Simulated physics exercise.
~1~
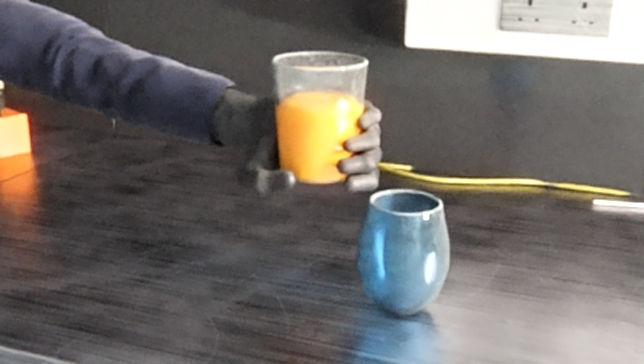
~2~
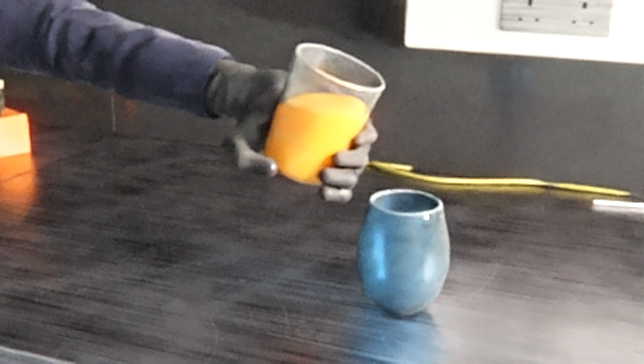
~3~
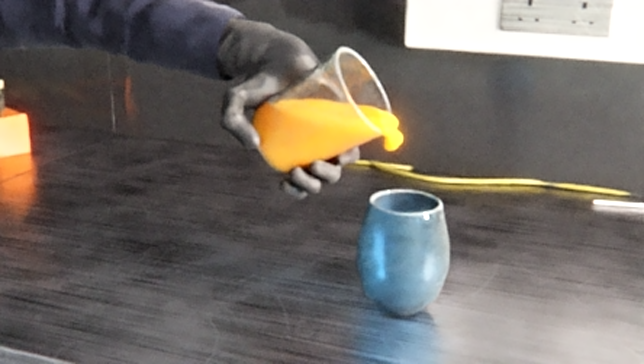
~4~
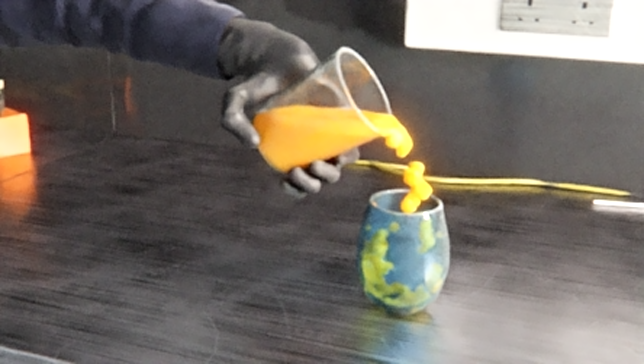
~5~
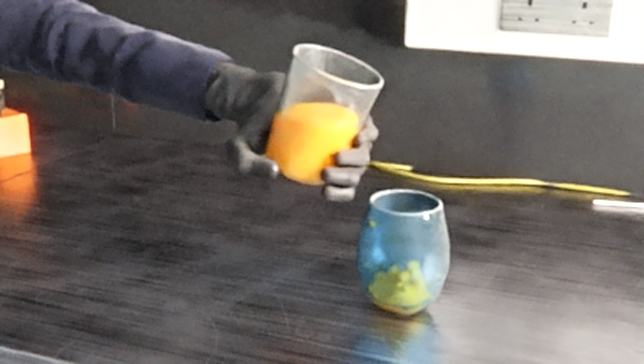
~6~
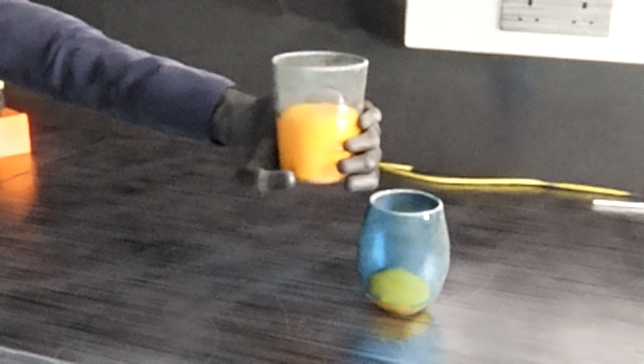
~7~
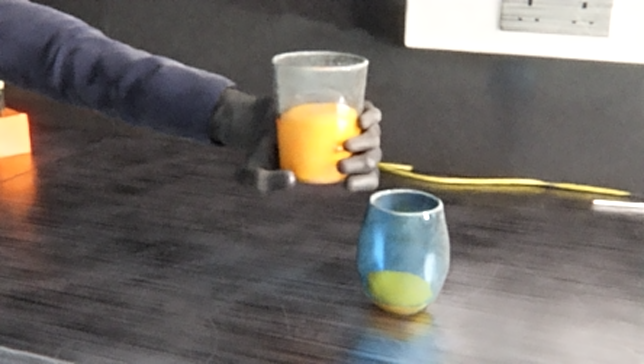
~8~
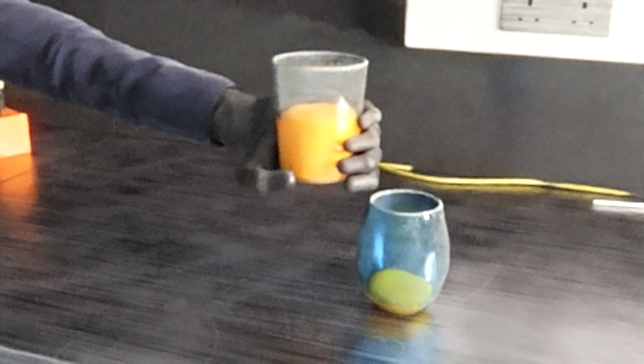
A gloved hand tilting a glass of orange juice rightward, pouring some into a blue round-bellied glass, then holding it level again.
